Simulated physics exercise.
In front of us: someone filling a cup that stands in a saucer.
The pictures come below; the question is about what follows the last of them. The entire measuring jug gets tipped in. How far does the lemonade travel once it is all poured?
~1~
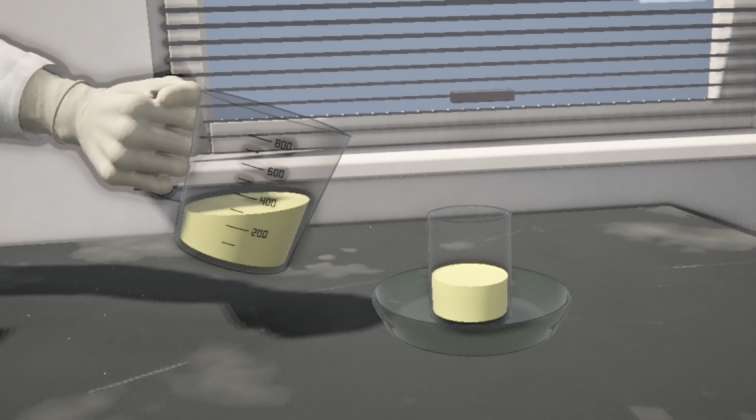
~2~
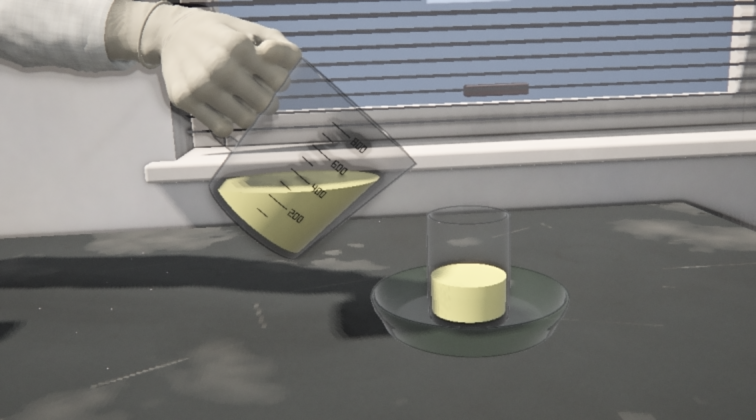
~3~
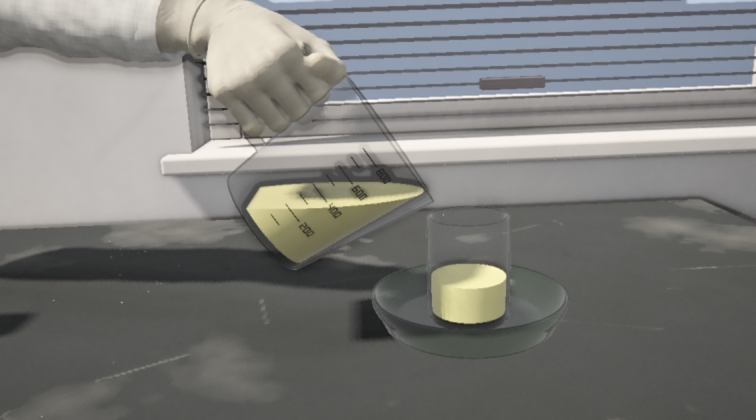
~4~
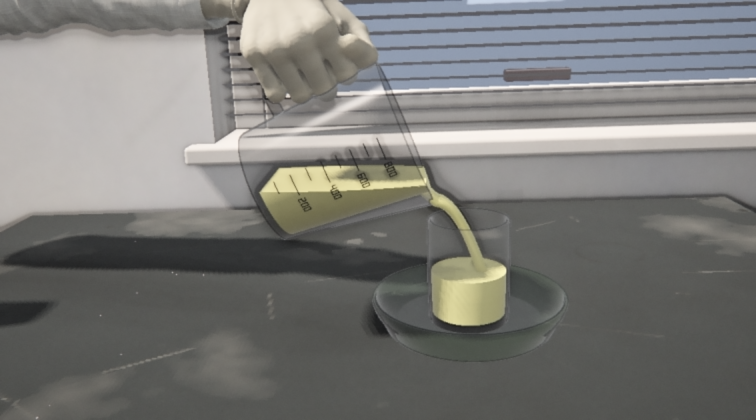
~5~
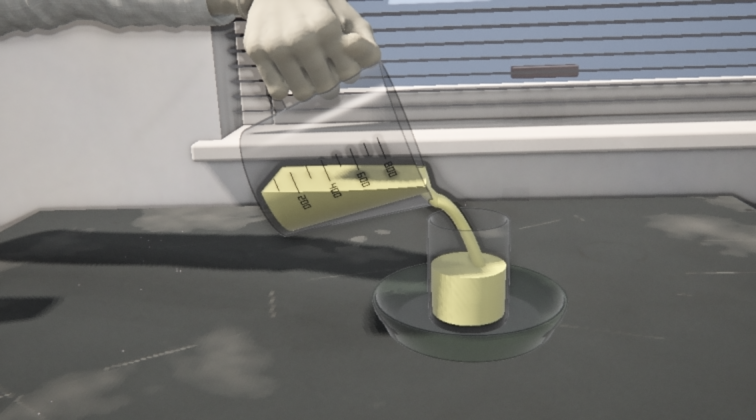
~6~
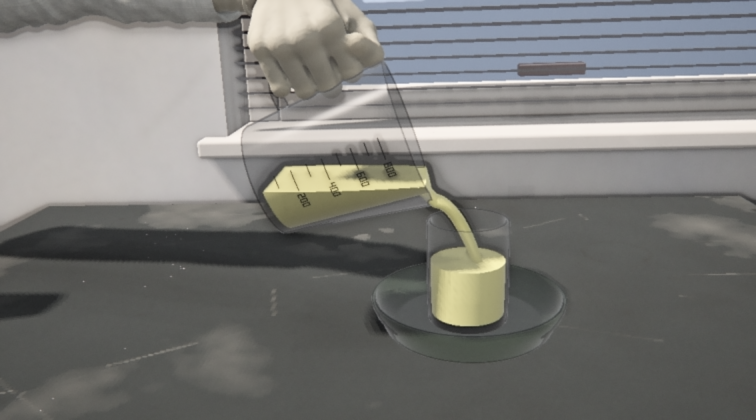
Saucer takes the excess.
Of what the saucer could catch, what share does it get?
Close to 30 %.
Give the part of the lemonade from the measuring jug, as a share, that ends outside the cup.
30 %, more or less.
Shortly, the cup is nearly full; the saucer is dry.
Then, the cup is full to the brim; the saucer is wet, with room to spare.
At the finish, the cup is full to the brim; the saucer is wet, with room to spare.
